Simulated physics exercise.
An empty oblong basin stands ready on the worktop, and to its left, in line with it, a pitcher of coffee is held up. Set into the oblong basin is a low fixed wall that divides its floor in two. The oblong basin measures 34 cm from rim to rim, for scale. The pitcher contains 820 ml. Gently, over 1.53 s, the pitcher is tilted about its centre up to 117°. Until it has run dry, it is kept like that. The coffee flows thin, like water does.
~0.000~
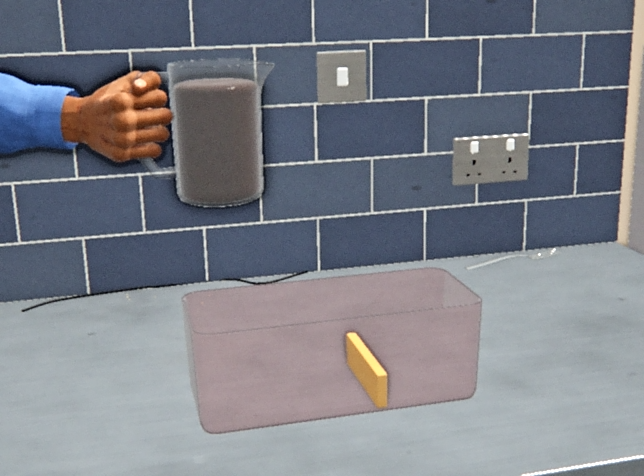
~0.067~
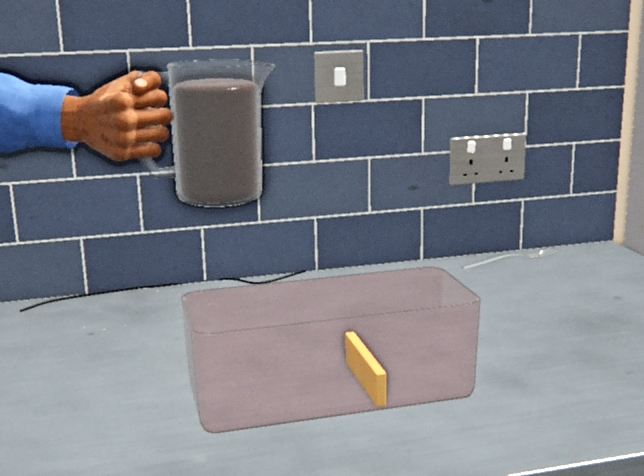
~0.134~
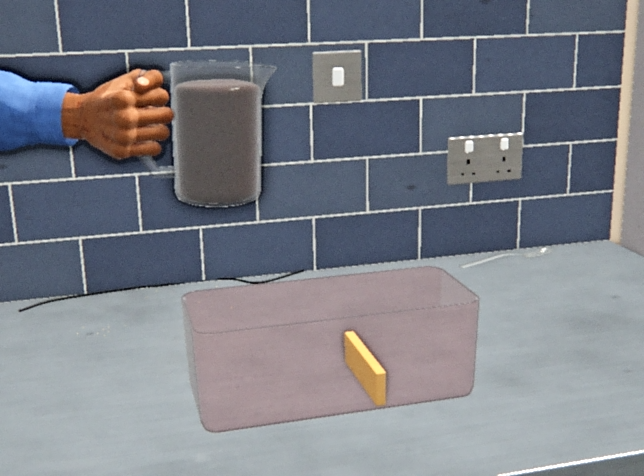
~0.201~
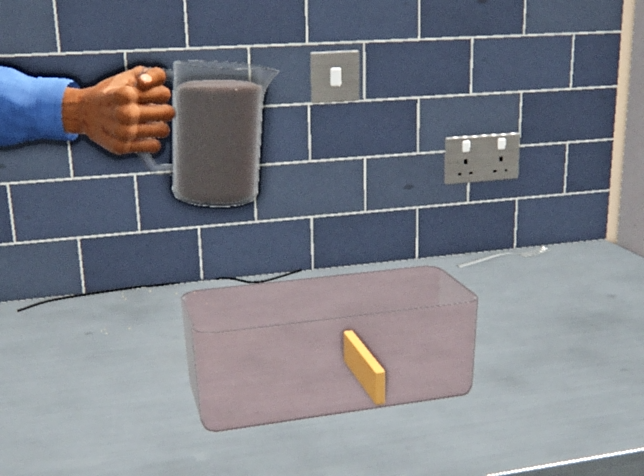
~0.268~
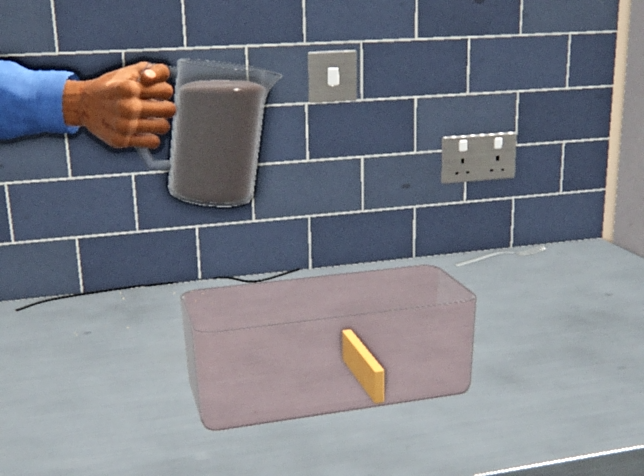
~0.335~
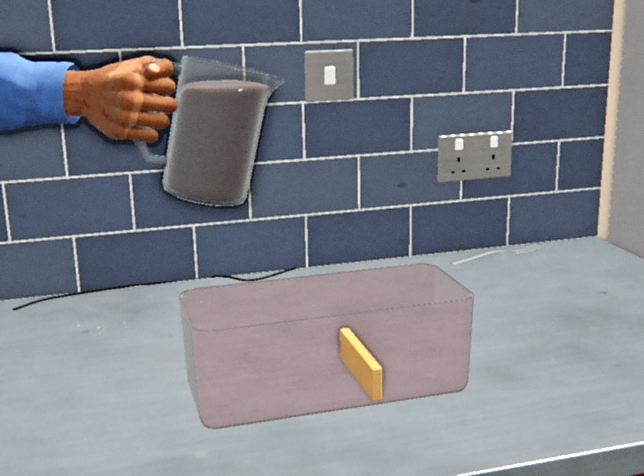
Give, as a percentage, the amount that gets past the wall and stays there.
Past the wall: About 57 %.
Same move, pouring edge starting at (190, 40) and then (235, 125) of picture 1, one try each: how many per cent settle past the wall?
First 10, then 5 per cent.
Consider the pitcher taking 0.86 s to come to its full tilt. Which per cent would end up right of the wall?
In that case, roughly 35 per cent.
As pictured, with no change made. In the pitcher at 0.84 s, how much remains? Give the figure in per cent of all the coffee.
Close to 84 in a hundred.
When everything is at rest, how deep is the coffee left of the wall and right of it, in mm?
The left ends up at roughly 12 mm, with the right at roughly 30 mm.
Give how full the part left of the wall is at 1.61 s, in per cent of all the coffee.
I'd put it near 38 percent.
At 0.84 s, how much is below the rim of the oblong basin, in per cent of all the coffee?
About 3%.
After 0.84 s the tilt is 68° and 83 per cent is still to pour, 0 is left of the wall and 3 right of it.
After 1.22 s the tilt is 105° and 28 per cent is still to pour, 8 is left of the wall and 39 right of it.
After 1.61 s the tilt is 117° and 0 per cent is still to pour, 39 is left of the wall and 56 right of it.
After 2.03 s the tilt is 117° and 0 per cent is still to pour, 40 is left of the wall and 57 right of it.
In the end 40 per cent lies left of the wall, 57 right of it and 3 outside.
